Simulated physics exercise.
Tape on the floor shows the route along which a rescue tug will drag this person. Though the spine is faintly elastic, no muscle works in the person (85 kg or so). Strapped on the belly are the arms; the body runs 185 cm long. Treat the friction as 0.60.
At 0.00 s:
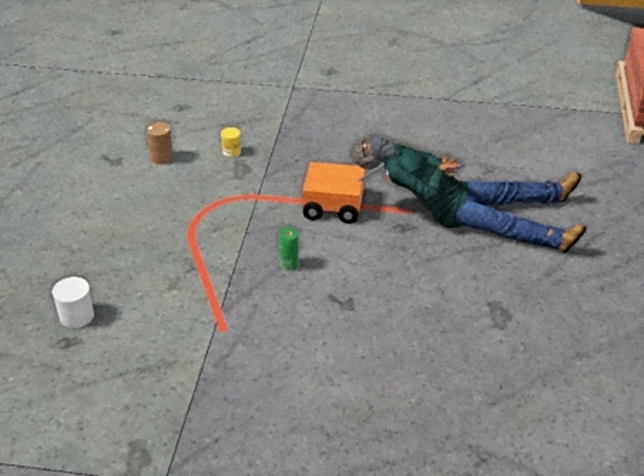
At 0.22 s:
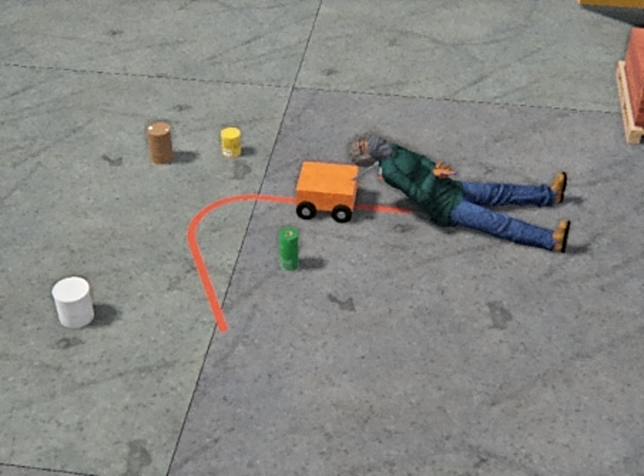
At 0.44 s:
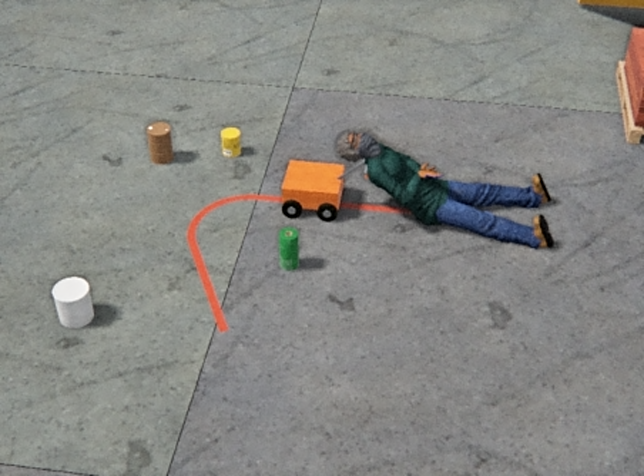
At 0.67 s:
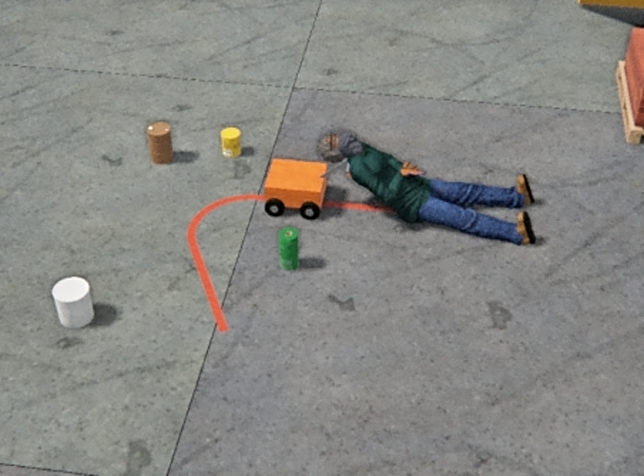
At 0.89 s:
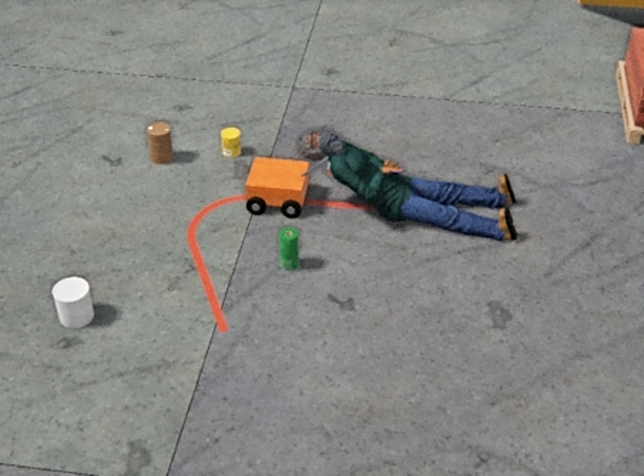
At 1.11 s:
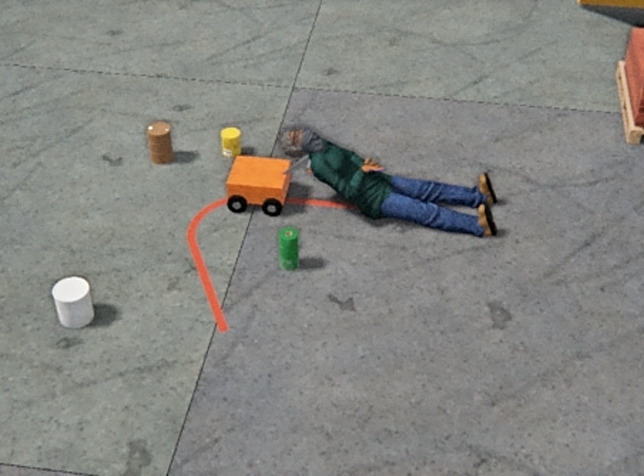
A small orange wheeled cart rolls slowly left along a red curved line on a grey slab floor, seen from above at a fixed angle. A limp grey-haired person in a green top, blue jeans and tan shoes slides headfirst behind it, legs trailing right. Brown and yellow containers stand behind, a green post in front, a white cylinder at left, and a red stack upper right.
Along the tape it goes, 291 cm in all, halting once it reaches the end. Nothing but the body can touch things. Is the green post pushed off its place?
No.
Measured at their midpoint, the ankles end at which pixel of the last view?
Estimated spot: About (269, 214).
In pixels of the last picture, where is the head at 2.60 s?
It sits near (176, 164), give or take.
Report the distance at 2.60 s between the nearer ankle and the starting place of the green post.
Distance: Approx. 80 cm.
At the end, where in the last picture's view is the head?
Near (222, 279).
After 2.00 s the green post is where it stood, near (289, 249) in the last picture's view; the brown bin where it stood; the nearer ankle is 102 cm from that spot.
After 2.60 s the green post is where it stood, near (289, 249) in the last picture's view; the nearer ankle is 82 cm from that spot.
After 3.30 s the green post is where it stood, near (289, 249) in the last picture's view; the nearer ankle is 71 cm from that spot.
After 3.90 s the green post is where it stood, near (289, 249) in the last picture's view; the nearer ankle is 63 cm from that spot.
By 4.7 s, green post stays put; yellow can stays put; brown bin stays put; white bucket stays put.
